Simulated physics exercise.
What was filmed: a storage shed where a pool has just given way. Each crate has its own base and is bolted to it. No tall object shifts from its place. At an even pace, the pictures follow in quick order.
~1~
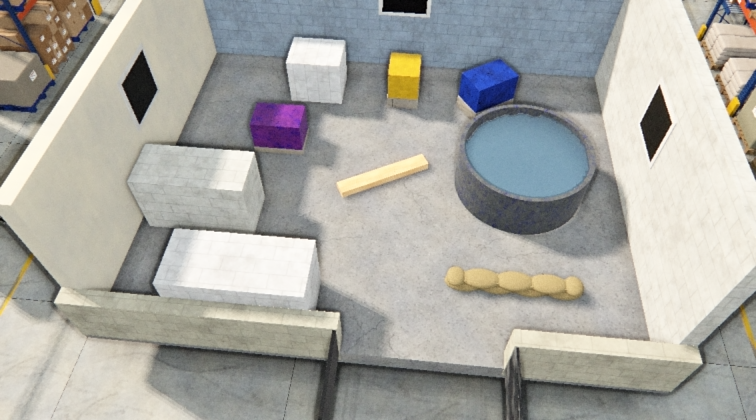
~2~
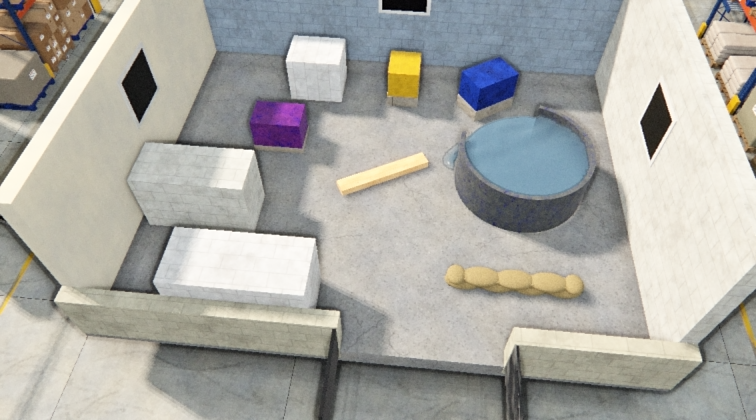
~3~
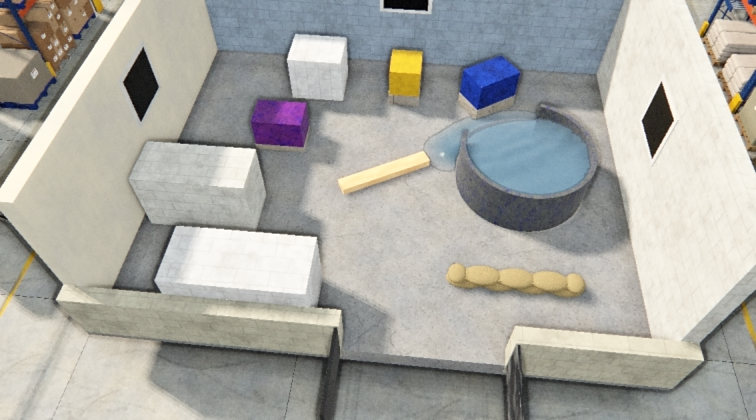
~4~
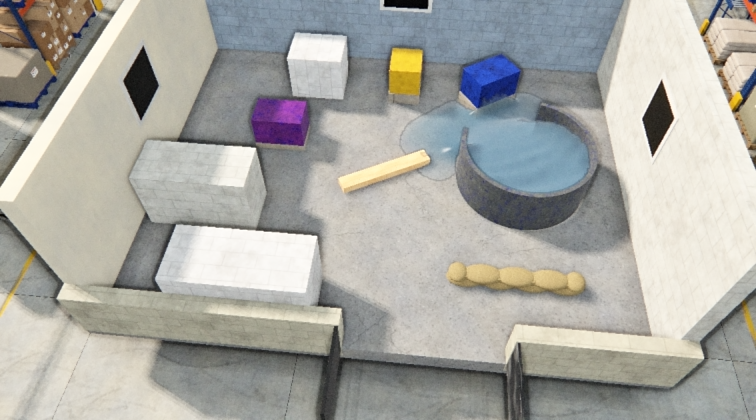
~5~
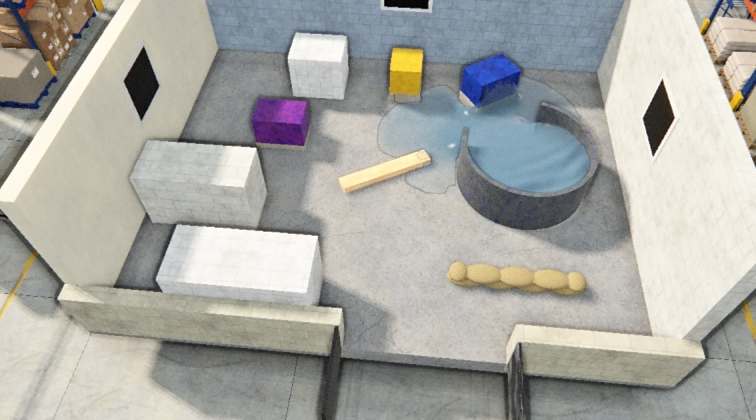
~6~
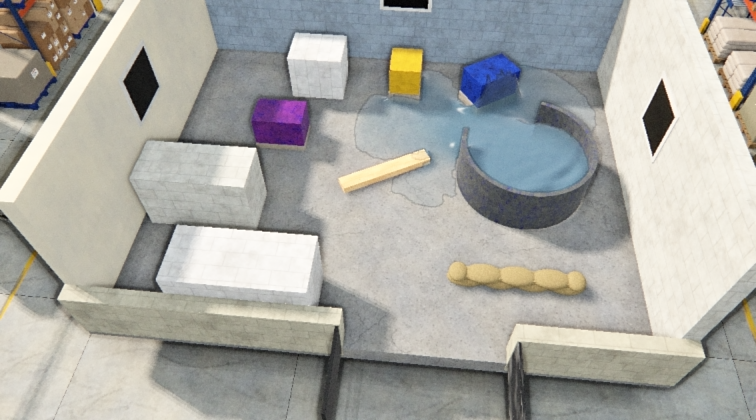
Round grey pool giving way on its far side, water spreading across the concrete floor around the blue block and toward the yellow one.
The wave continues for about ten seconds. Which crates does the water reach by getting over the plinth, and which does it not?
In the end yellow crate: A wet one; purple crate: A wet one; blue crate: A wet one.
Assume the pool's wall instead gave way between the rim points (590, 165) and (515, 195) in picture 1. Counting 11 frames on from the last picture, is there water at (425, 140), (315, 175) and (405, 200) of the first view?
The first comes out untouched, the second untouched, the third soaked.
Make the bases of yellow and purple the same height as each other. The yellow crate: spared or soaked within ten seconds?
Well, after the swap yellow gets reached.
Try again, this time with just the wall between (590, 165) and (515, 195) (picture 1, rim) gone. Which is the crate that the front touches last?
My pick is the crate marked yellow.
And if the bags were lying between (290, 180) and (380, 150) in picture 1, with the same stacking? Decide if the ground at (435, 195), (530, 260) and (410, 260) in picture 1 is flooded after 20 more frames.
As listed: Unflooded, unflooded, unflooded.
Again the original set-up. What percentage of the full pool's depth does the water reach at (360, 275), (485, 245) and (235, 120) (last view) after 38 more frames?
I'd say around 2 per cent, then 2 per cent, then 8 per cent.
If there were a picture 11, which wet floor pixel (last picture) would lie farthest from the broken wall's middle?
About at (270, 97).
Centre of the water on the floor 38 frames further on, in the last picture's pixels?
I'd point to (414, 144).
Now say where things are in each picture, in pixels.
The pool at (526, 153) is whole and still, in the first picture.
The front is at (449, 165), out from the gap on the pool's far side, in the second picture.
The front is at a hidden place, out from the gap on the pool's far side, in the third picture.
The front is at (535, 99), out from the gap on the pool's far side, in the fourth picture.
Water pours out on the pool's far side and has run to (537, 83), in the fifth picture.
Water pours out on the pool's far side and has run to (374, 98), in the sixth picture.
A moment on, water covers 25 % of the floor; the yellow crate water round its plinth, the purple crate water round its plinth, the blue crate water round its plinth.
Next, water covers 35 % of the floor; the yellow crate water round its plinth, the purple crate water round its plinth, the blue crate water round its plinth.
Then, water covers 55 % of the floor; the yellow crate water round its plinth, the purple crate water round its plinth, the blue crate water round its plinth.
Later, water covers 80 % of the floor; the yellow crate water round its plinth, the purple crate water round its plinth, the blue crate water round its plinth.
In the end, water covers 100 % of the floor; the yellow crate was topped, the purple crate was topped, the blue crate was topped.
